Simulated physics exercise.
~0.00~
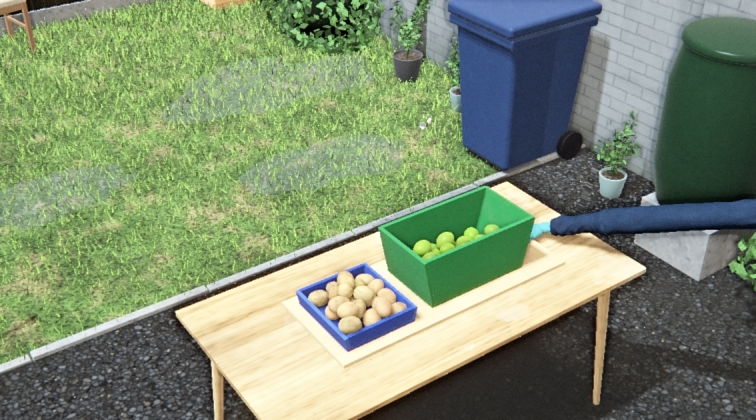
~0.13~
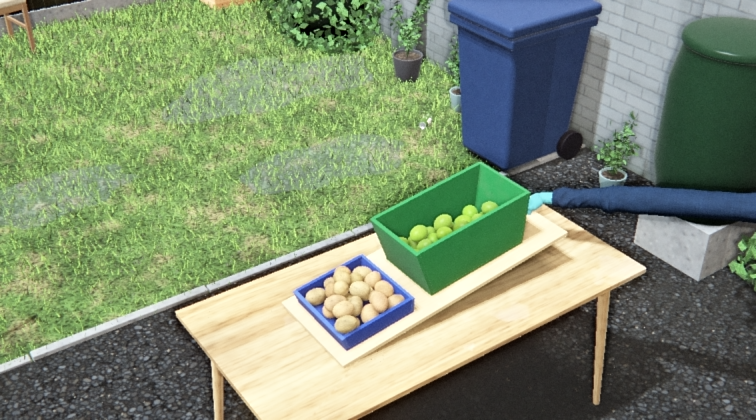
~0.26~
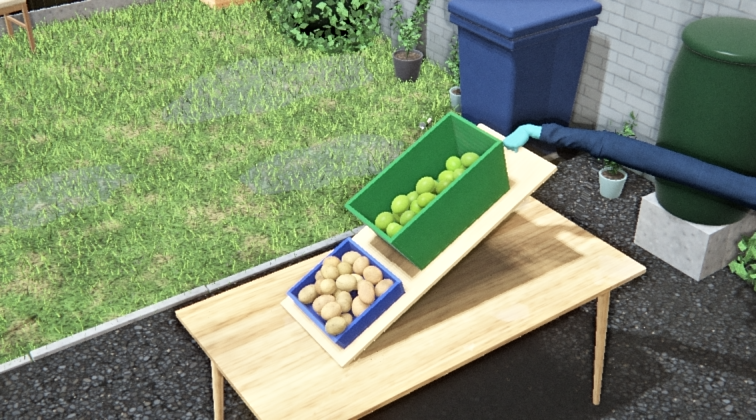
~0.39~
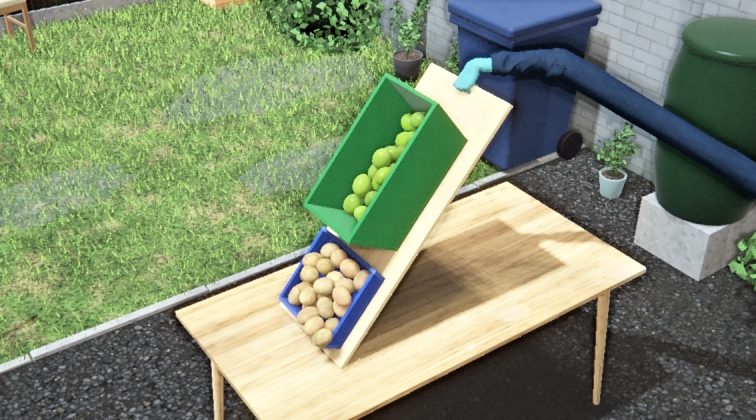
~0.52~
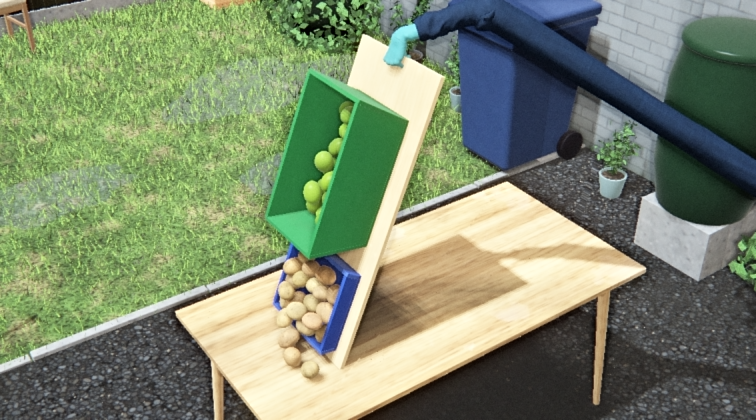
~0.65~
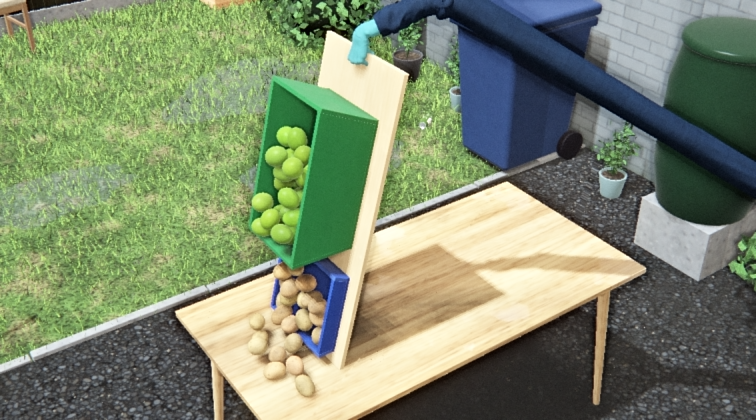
A blue-sleeved arm with a pale turquoise hand lifts the right end of a pale board lying on a wooden table, seen from above in a garden with grass, bins and a brick wall. On the board sit a small blue container of potatoes at left and a larger green one of limes at right. The board tilts steeply, potatoes tumble onto the table, and the limes shift inside their container.
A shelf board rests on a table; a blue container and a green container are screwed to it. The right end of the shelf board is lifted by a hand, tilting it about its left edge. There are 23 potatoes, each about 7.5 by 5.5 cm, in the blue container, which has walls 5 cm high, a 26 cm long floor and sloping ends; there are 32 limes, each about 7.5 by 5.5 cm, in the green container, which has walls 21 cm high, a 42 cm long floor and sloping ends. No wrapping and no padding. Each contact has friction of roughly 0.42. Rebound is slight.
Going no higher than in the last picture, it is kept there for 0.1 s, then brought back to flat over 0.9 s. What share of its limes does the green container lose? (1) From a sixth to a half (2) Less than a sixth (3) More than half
3.
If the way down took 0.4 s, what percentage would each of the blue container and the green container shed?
Then the blue container sheds 70 %, while the green container sheds 90 %.
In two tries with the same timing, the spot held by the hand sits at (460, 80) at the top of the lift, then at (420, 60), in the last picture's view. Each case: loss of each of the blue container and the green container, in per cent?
Blue container: 30 %, then 40 %; green container: 10 %, then 30 %.
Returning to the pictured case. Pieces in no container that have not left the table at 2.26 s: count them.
Tally: Some 12.
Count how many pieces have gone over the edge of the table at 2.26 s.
Roughly 30 in all.
After 0.91 s, tilt 70°; the blue container is down by 17 of 23 and the green container is down by 25 of 32.
After 1.23 s, tilt 34°; the blue container is down by 17 of 23 and the green container is down by 28 of 32.
After 1.68 s, tilt 0°; the blue container is down by 17 of 23 and the green container is down by 28 of 32.
Outcome (at 2.26 s), the blue container is down by 17 of 23 and the green container is down by 28 of 32. Asked share, 28 of 32, 88 per cent.
